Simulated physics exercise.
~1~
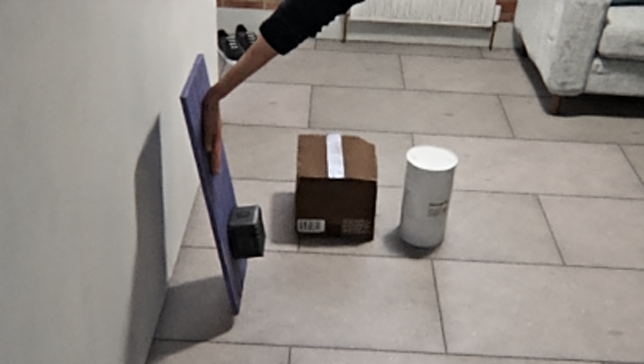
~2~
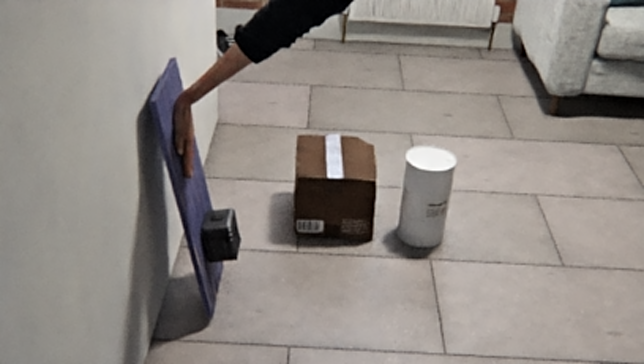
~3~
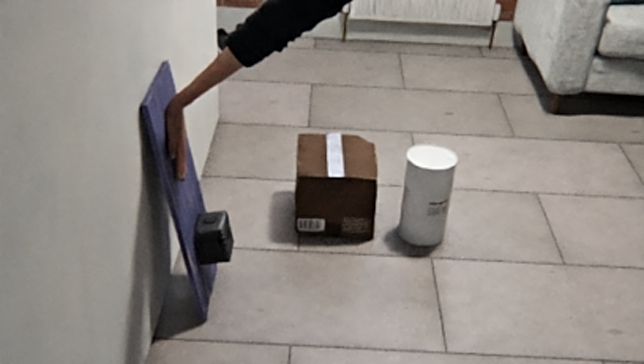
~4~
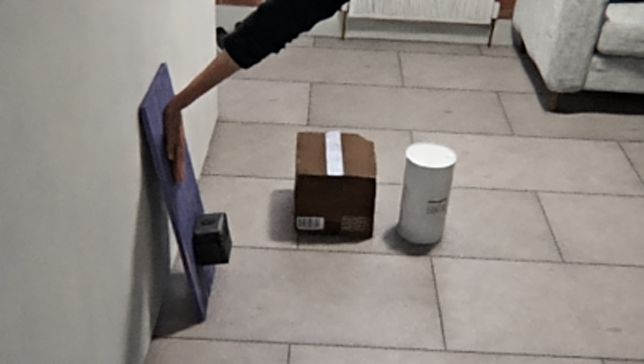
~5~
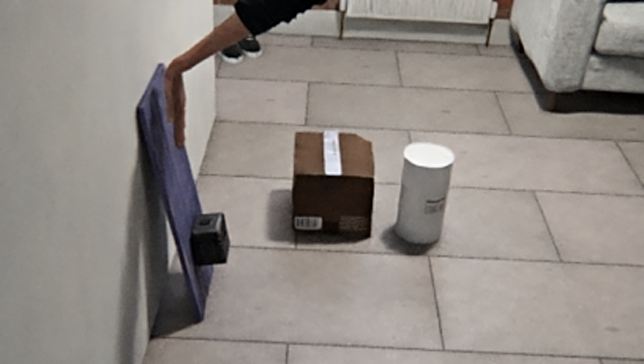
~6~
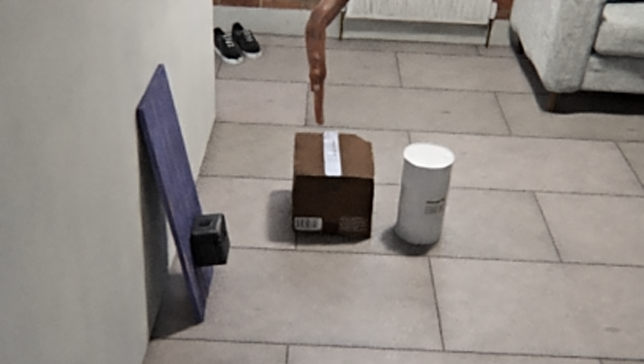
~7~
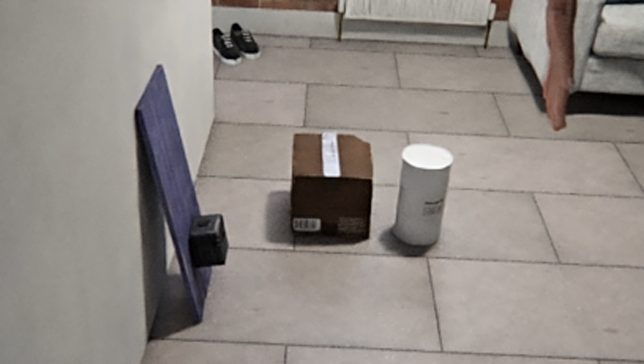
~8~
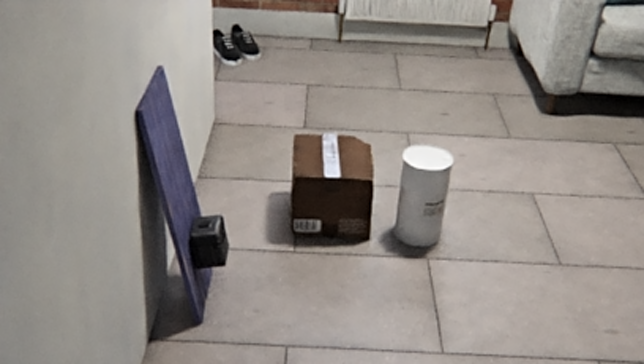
On a tiled floor beside a pale wall, a hand tilts a blue board with a small dark block on its face leftward until it leans on the wall, then lets go and withdraws; the board stays leaning, with a brown box and white canister unmoved nearby.
